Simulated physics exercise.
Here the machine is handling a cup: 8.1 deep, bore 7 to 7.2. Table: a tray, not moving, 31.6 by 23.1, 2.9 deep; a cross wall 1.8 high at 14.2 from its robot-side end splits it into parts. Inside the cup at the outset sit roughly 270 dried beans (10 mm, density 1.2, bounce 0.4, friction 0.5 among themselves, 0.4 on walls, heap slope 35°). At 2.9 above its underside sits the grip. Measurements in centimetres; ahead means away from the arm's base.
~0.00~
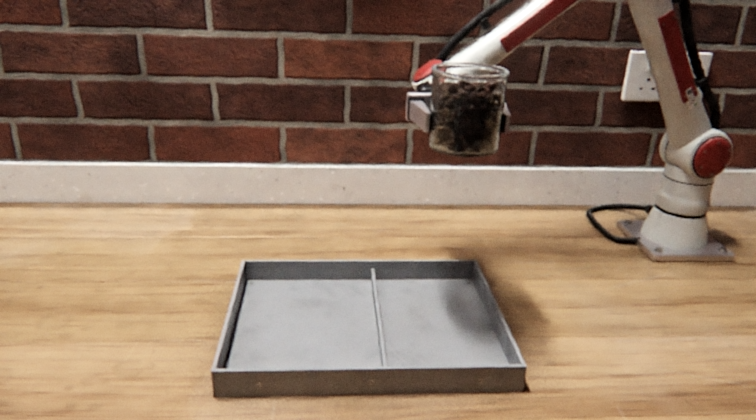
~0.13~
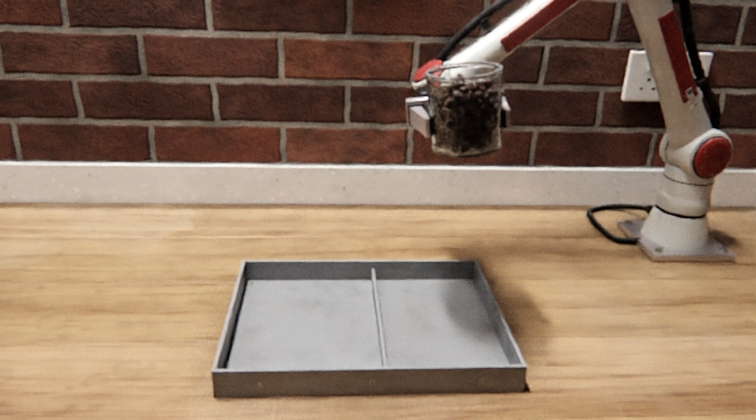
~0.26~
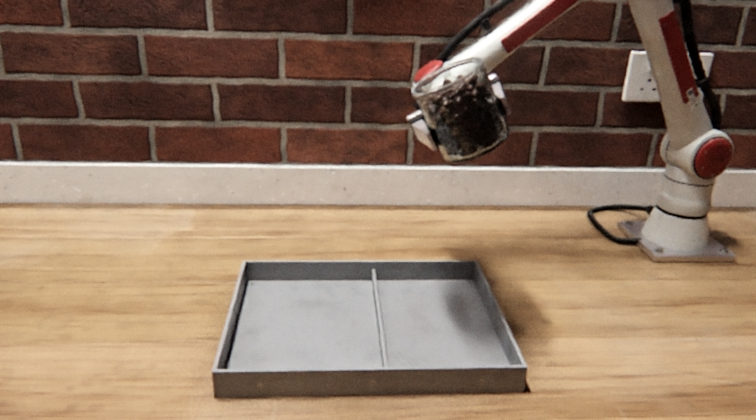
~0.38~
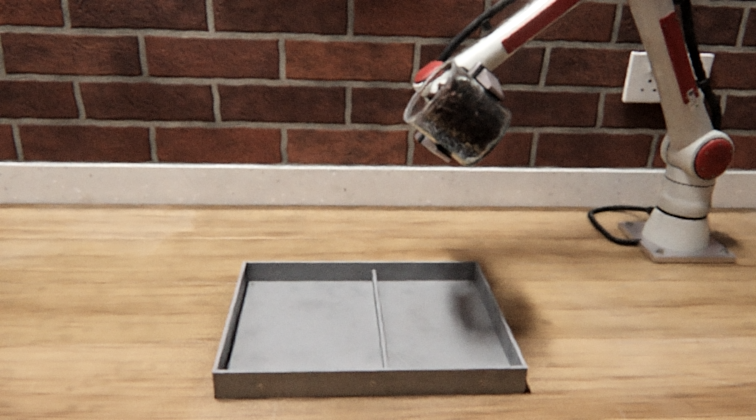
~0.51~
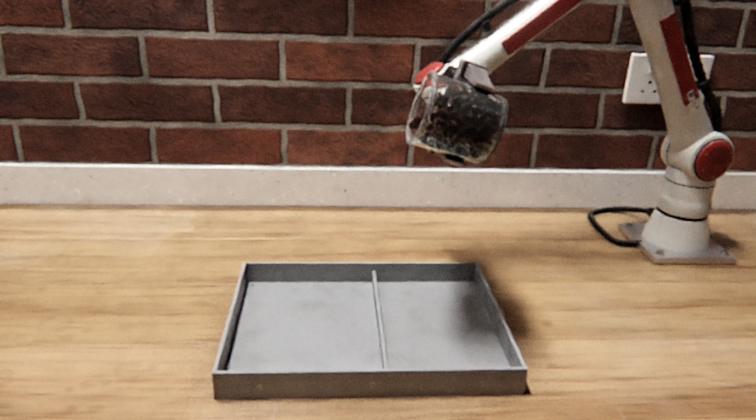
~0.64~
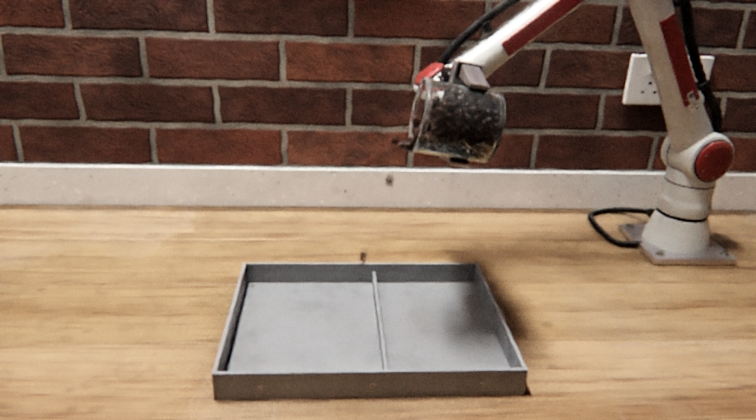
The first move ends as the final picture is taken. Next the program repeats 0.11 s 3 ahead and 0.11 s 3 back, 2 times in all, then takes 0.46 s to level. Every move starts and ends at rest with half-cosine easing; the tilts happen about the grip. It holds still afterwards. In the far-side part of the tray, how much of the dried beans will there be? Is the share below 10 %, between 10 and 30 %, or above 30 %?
It is above 30 %.
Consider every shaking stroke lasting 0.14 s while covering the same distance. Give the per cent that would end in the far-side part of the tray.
It would come to around 30 %.
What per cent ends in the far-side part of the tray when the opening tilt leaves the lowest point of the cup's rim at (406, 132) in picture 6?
15 %.
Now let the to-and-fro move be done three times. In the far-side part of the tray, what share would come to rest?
50 per cent.
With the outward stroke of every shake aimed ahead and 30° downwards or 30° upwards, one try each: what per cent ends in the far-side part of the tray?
I'd say close to 25 percent for the first and close to 55 percent for the second.
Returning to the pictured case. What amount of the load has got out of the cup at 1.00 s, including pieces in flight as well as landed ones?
So far around 30 % is out.
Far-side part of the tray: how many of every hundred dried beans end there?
I'd guess near 45 per cent.
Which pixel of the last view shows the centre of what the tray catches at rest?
I'd put it at roughly (331, 325).
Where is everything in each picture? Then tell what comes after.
The first picture shows cup middle at (466, 110), level; upper third of the load around (467, 94), from x 435 to 495, top at y 80; 271 in the cup.
The second picture shows cup middle at (465, 110), tilted 8° forward; upper third of the load around (469, 94), from x 435 to 495, top at y 80.
The third picture shows cup middle at (462, 112), tilted 28° forward; upper third of the load around (463, 97), from x 425 to 500, top at y 80.
The fourth picture shows cup middle at (459, 116), tilted 53° forward; upper third of the load around (462, 100), from x 420 to 500, top at y 85.
The fifth picture shows cup middle at (457, 120), tilted 73° forward; upper third of the load around (461, 105), from x 415 to 500, top at y 90.
The sixth picture shows cup middle at (457, 122), tilted 81° forward; upper third of the load around (464, 109), from x 365 to 495, top at y 95; 268 in the cup, 3 in flight or on a rim.
By 1.00 s, tilted 81° forward, highest piece 27 above the table; 184 in the cup, 57 in the far-side part, 12 in the robot-side part, 18 in flight or on a rim.
By 1.36 s, tilted 27° forward, highest piece 30 above the table; 127 in the cup, 117 in the far-side part, 25 in the robot-side part, 2 in flight or on a rim.
By 1.74 s, level, highest piece 30 above the table; 127 in the cup, 119 in the far-side part, 25 in the robot-side part.
By 2.79 s, level, highest piece 30 above the table; 127 in the cup, 119 in the far-side part, 25 in the robot-side part.
Final count, 127 in the cup, 119 in the far-side part, 25 in the robot-side part. That is 44 % in the far-side part of the tray.
